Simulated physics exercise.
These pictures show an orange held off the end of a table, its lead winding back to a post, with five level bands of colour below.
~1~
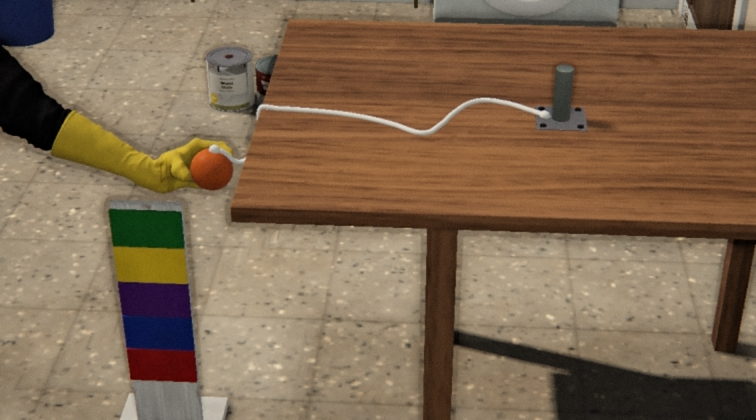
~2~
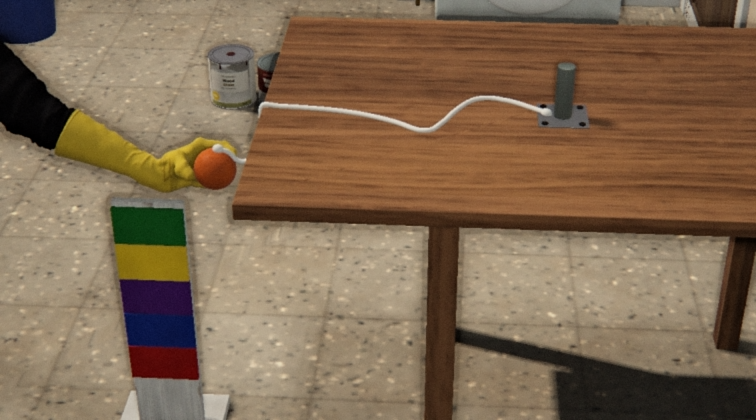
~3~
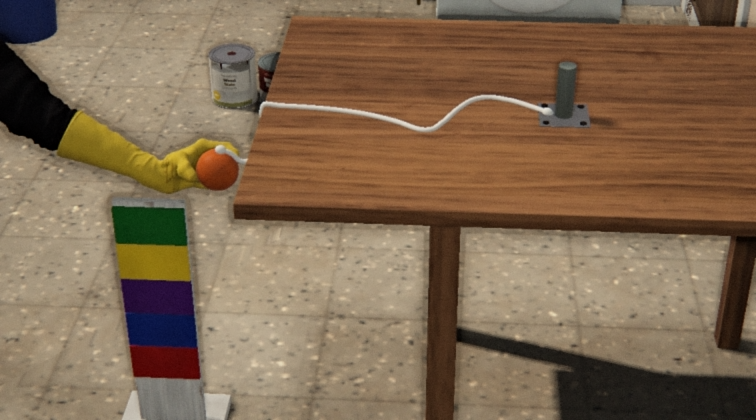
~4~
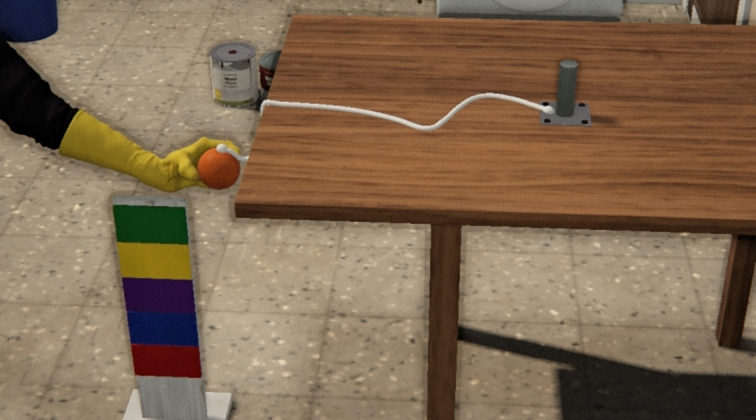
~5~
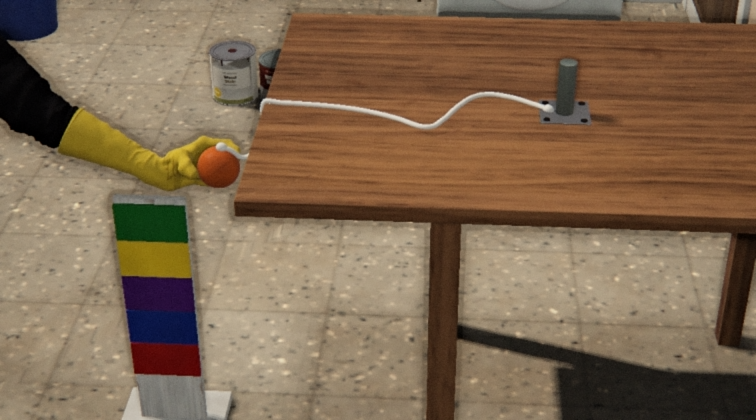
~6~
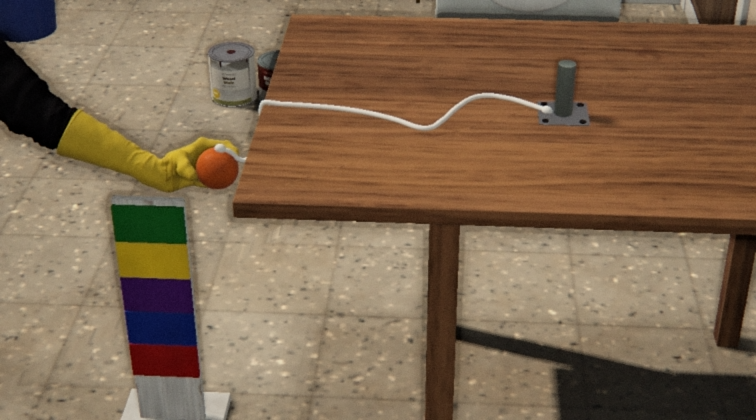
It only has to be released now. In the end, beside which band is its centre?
Beside yellow.
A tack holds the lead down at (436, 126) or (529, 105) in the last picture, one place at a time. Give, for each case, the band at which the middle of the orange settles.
Results, in sequence: Green / yellow.
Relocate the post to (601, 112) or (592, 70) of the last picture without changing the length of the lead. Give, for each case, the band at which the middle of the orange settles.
The first case gives green, the second gives green.
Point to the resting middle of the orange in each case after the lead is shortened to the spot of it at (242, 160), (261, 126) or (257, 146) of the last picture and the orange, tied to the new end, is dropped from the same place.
First try near (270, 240), second near (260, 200), third near (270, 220).
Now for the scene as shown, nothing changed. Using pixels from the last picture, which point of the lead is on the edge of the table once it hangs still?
It is around (319, 107).
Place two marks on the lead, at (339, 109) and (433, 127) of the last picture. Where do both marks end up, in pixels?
Result - first point (282, 110), second point (385, 111).
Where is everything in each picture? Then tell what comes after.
Orange (212, 170); green (146, 231); yellow (150, 266); purple (154, 301); blue (158, 334); red (162, 367), in the first frame.
Orange (215, 169); lead through (516, 103) (453, 113) (401, 124) (326, 110) (262, 119), in the second frame.
Orange (218, 170), in the third frame.
Orange (219, 169); lead through (518, 101) (455, 111) (403, 122) (328, 108) (264, 117), in the fourth frame.
Orange (219, 167), in the fifth frame.
Orange (217, 168); lead through (517, 101) (453, 111) (402, 122) (326, 107) (262, 117), in the sixth frame.
Soon after, orange near (229, 258); level with yellow.
After that, orange near (298, 258); level with yellow.
And then, orange near (255, 261); level with yellow.
In the end, orange near (266, 263); level with yellow. Its centre hangs level with the yellow band.
